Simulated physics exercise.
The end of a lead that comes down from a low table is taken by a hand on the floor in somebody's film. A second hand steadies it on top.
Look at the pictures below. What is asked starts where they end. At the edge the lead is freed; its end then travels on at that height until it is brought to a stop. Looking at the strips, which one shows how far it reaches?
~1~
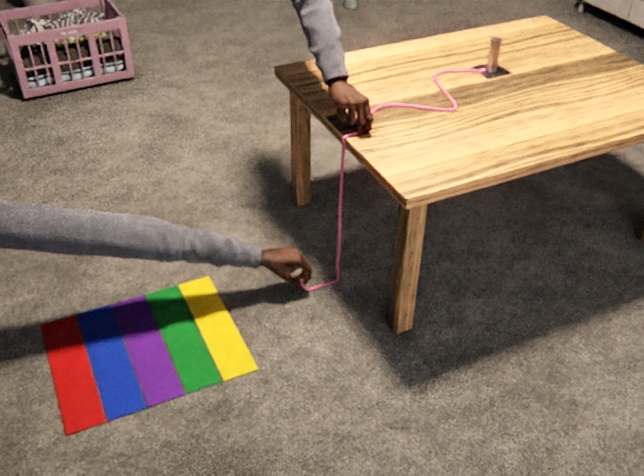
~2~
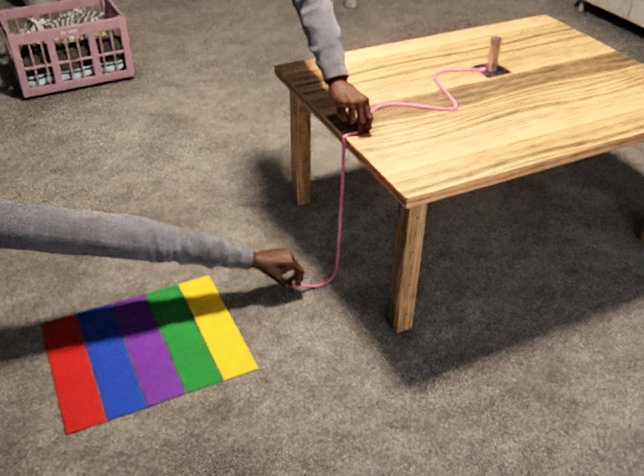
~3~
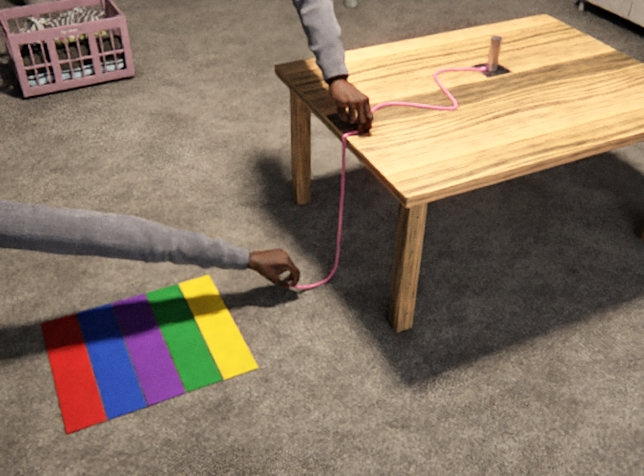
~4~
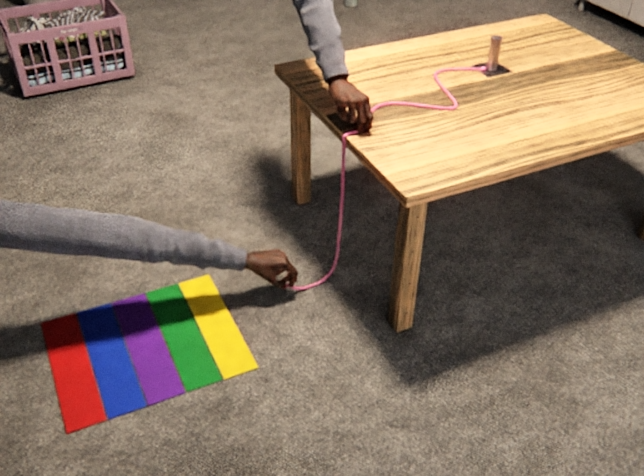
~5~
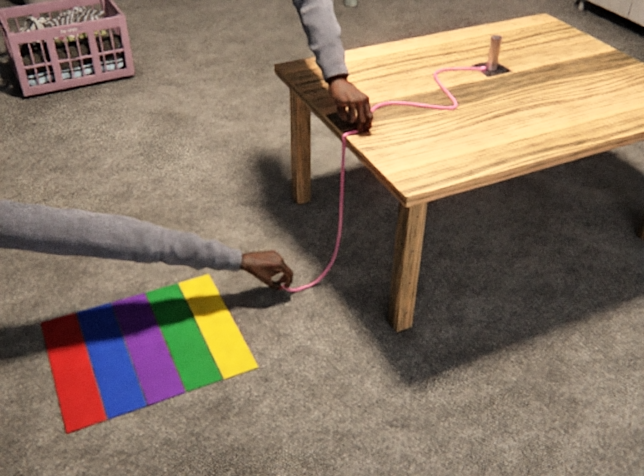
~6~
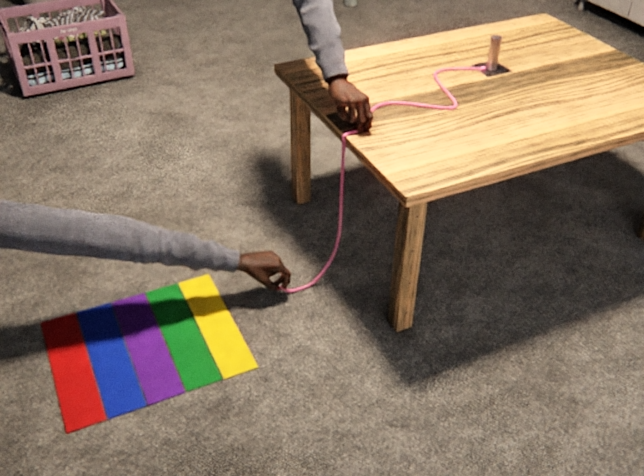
The blue strip shows it.
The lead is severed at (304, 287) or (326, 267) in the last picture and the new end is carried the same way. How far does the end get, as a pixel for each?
The pixels are close to (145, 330) and (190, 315), one per try.
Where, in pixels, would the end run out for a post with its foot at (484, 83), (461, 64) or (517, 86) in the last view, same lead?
Try by try: (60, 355), (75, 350) and (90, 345).
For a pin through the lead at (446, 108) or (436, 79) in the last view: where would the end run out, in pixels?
It ends up at (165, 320) the first time and at (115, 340) the second time.
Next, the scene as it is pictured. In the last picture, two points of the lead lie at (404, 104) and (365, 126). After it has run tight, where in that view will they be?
Point one to (351, 120), point two to (291, 163).
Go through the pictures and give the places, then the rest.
End (302, 282); yellow (232, 356); green (196, 368); purple (159, 380); blue (121, 393); red (81, 407), in the first picture.
End (294, 284); lead through (449, 71) (452, 99) (396, 104) (357, 132) (341, 199) (338, 259), in the second picture.
End (290, 285), in the third picture.
End (288, 285); lead through (449, 70) (452, 98) (396, 103) (357, 131) (342, 198) (337, 258), in the fourth picture.
End (283, 286), in the fifth picture.
End (281, 287); lead through (449, 69) (451, 97) (395, 103) (356, 131) (341, 197) (331, 259), in the sixth picture.
Early on, end near (171, 320); over green.
Midway, end near (125, 335); over purple.
At the end of the slack, end near (98, 343); over blue. It gets as far as the blue strip.
